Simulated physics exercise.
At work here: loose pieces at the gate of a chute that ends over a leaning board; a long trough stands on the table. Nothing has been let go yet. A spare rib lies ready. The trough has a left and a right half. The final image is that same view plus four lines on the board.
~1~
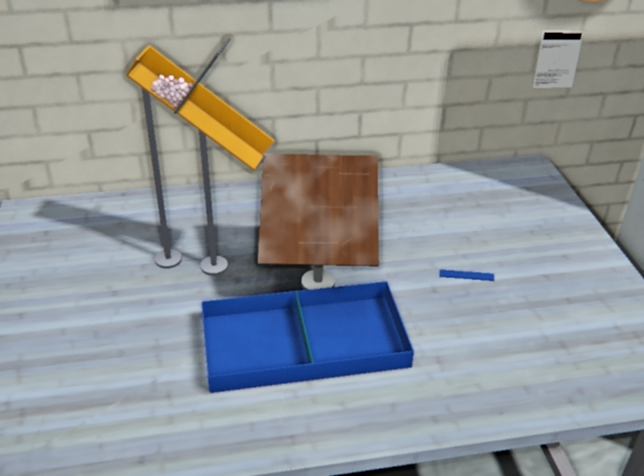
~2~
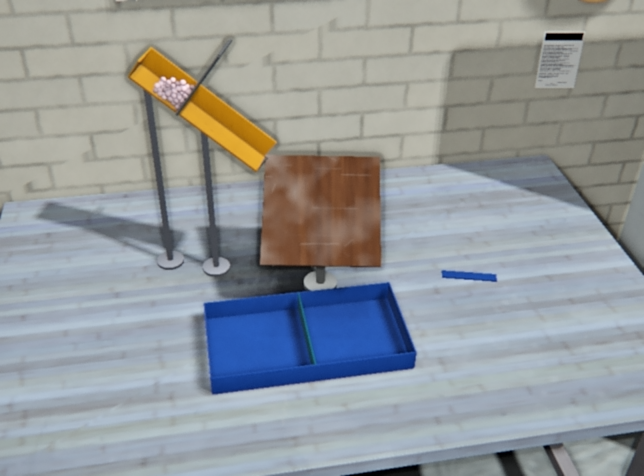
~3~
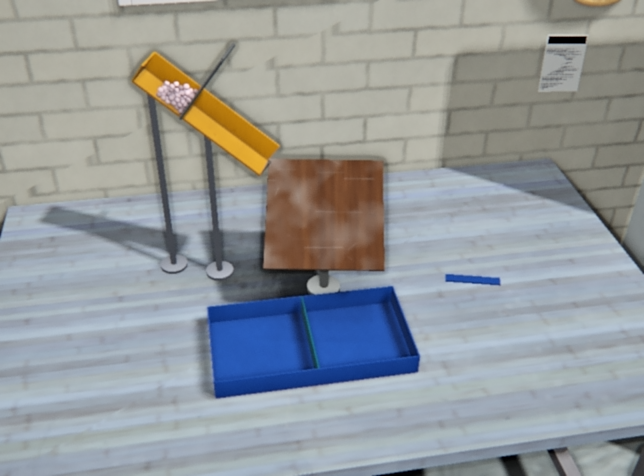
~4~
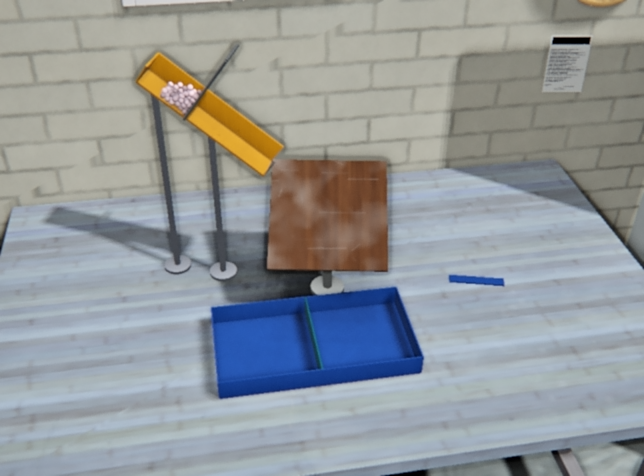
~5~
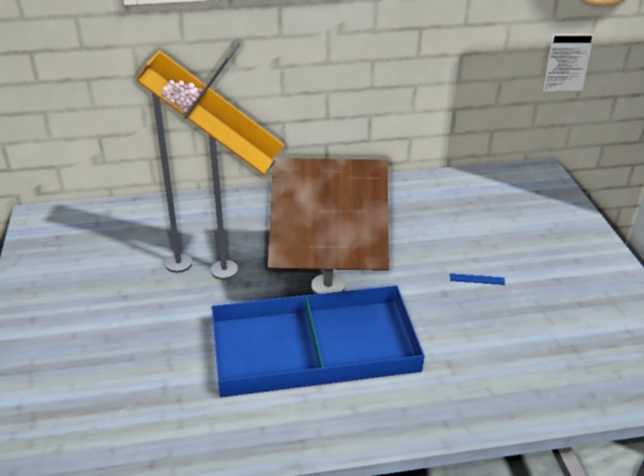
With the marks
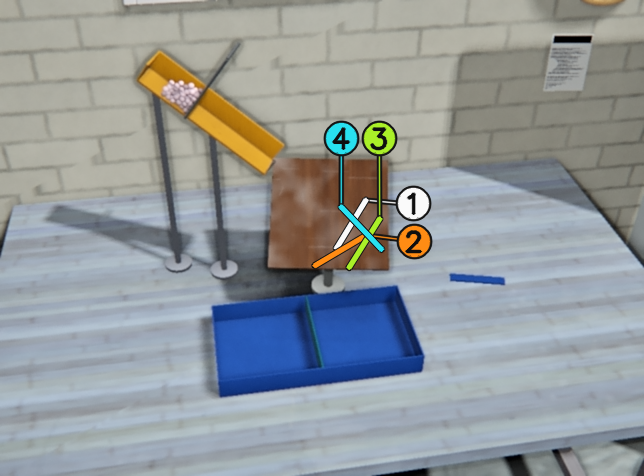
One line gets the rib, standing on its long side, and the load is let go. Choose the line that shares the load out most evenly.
1 works best here.
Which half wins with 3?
Right.
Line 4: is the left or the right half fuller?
Right.
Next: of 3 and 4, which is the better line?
Here it is line 3.
On the marked copy, line 1 from (365, 200) to (336, 248); line 2 from (366, 235) to (315, 265); line 3 from (379, 218) to (349, 267); line 4 from (341, 206) to (381, 249).
With 1, of what is caught, about two thirds in the left half, about a third in the right.
With 2, of what is caught, nearly all in the left half, a small part in the right.
With 3, of what is caught, about a quarter in the left half, most in the right.
With 4, of what is caught, a stray few in the left half, nearly all in the right.
